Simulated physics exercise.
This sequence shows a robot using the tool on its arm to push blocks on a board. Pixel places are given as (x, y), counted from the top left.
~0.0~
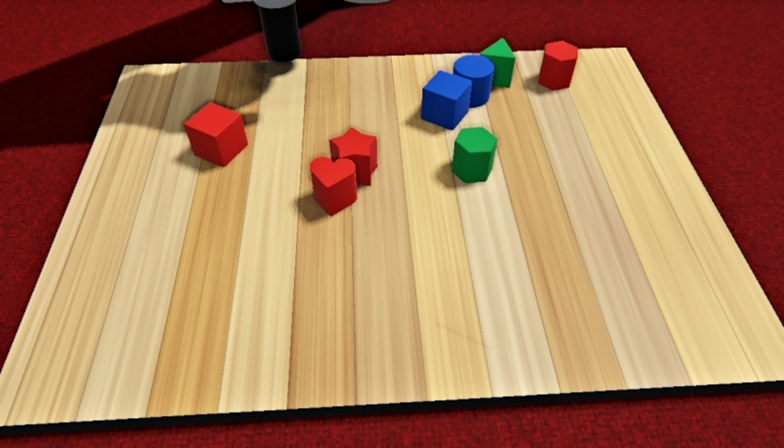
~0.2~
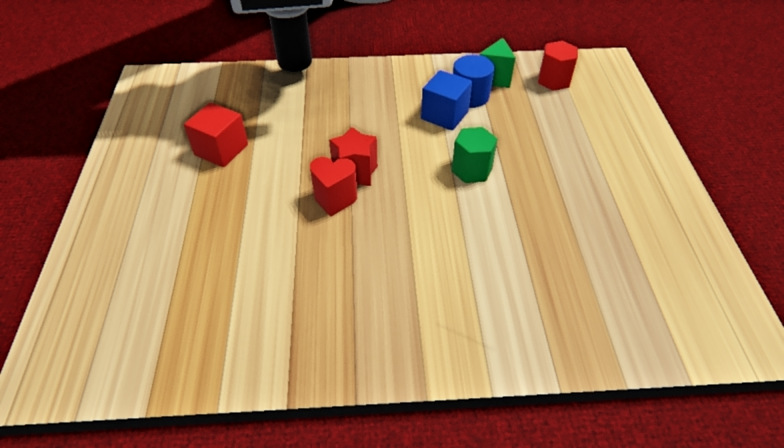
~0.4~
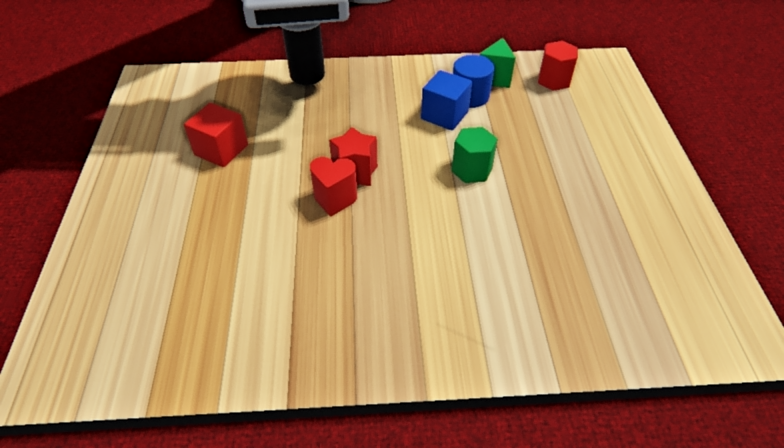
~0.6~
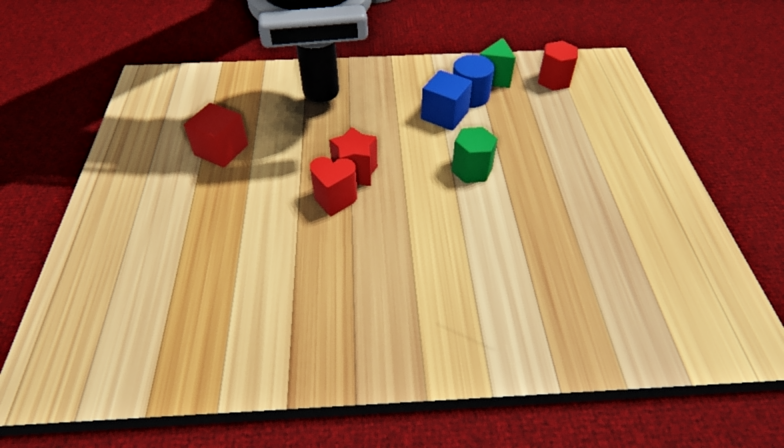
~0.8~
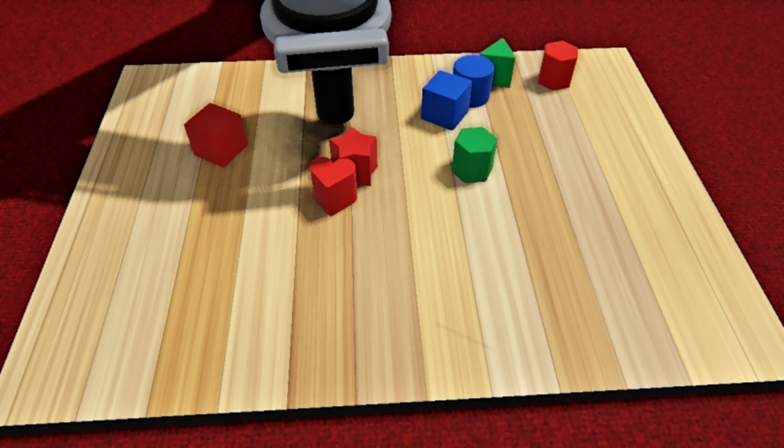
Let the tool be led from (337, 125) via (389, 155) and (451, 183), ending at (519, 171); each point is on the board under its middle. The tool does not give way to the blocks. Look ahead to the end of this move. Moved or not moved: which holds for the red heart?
The result: It stays put.
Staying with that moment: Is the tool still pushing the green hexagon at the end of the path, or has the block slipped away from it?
It holds its place in front.
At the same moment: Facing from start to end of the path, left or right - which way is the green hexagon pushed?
To the path's left.
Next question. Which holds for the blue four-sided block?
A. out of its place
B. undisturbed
B.
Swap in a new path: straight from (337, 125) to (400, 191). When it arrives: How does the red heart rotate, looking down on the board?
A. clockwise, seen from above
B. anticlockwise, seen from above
A (clockwise, seen from above)
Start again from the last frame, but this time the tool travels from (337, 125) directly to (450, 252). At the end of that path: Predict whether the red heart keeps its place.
Put simply, it goes somewhere else.
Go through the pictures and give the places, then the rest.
The first frame shows tip of the tool at (285, 54), middles of tops, red heart at (332, 169), blue four-sided block at (448, 84), green hexagon at (476, 139).
The second frame shows tool at (295, 63), nothing pushed.
The third frame shows tool at (308, 76), nothing pushed.
The fourth frame shows tool at (321, 93), nothing pushed.
The fifth frame shows tool at (336, 115), red heart at (332, 169), blue four-sided block at (448, 84), green hexagon at (476, 139).
The first path, step by step. One third of the way, tool at (390, 144); nothing pushed yet.
Two thirds of the way, tool at (453, 173); green hexagon at (488, 137).
At the end, tool at (522, 160); red heart unmoved; blue four-sided block unmoved; green hexagon at (536, 116), turned 40° anticlockwise.
